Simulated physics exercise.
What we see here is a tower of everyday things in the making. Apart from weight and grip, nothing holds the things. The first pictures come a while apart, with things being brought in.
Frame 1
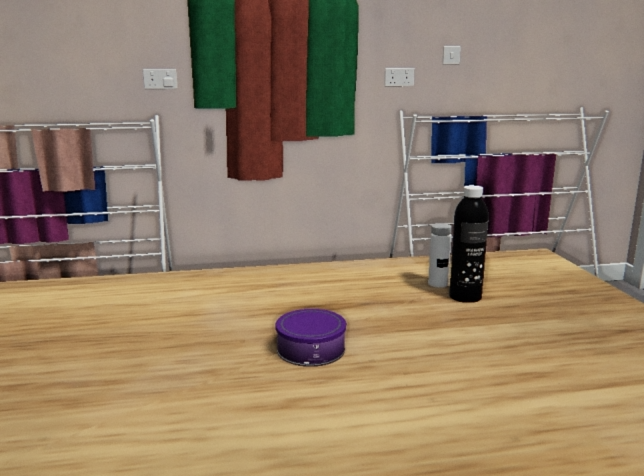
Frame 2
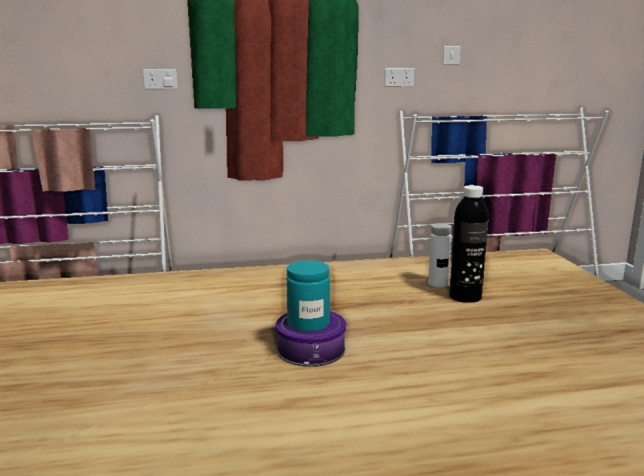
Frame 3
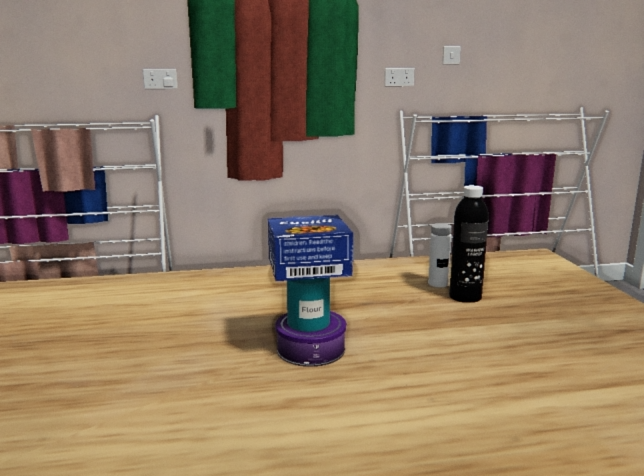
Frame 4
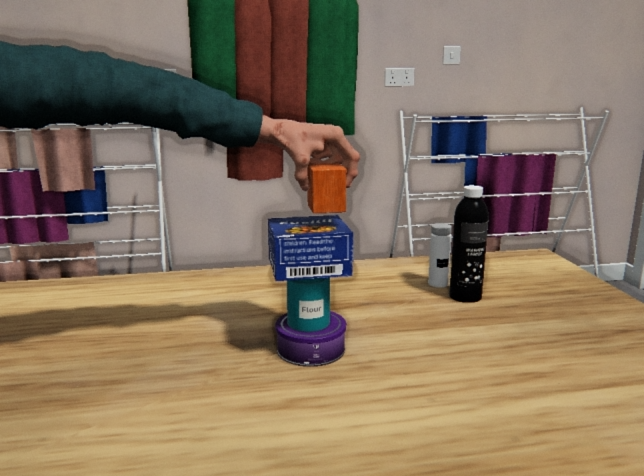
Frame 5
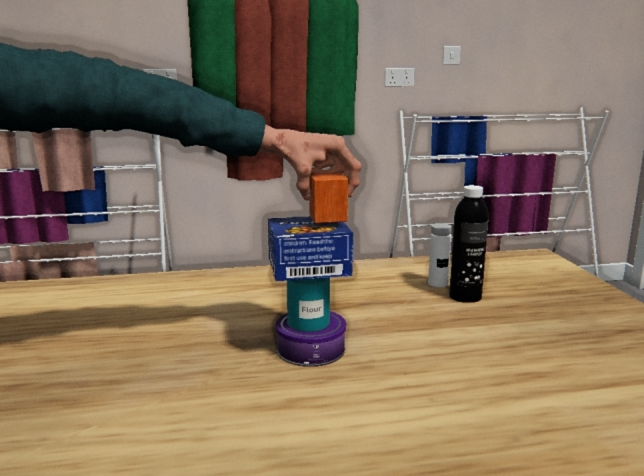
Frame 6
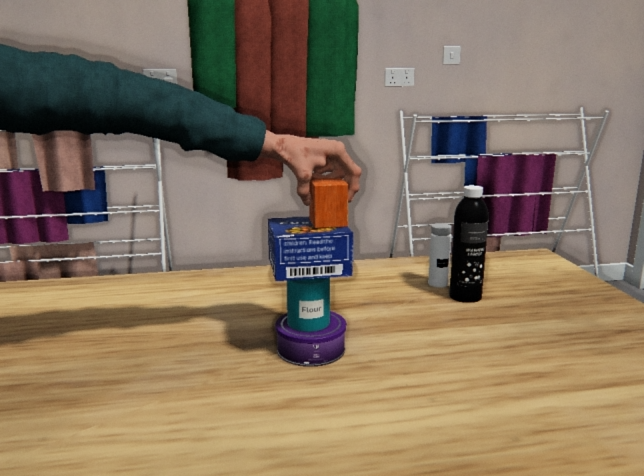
A turquoise jar appears on top of a purple tub on a wooden table, followed by a blue box on the jar. A hand then reaches in from the left holding an orange block and lowers it slightly onto the box, while a black bottle and a pale shaker stand unmoved to the right.
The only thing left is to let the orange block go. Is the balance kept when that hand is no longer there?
It stands.
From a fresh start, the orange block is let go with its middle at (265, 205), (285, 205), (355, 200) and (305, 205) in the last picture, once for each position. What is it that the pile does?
Topples over, stays standing, topples over, stays standing.
Then, 0.30 s later than the last frame, all is still.
Then, 0.70 s later than the last frame, orange block resting near (328, 204).
When it is over, all 6 as before. End places, in pixels of the last picture, orange block near (328, 204). The pile stays up.
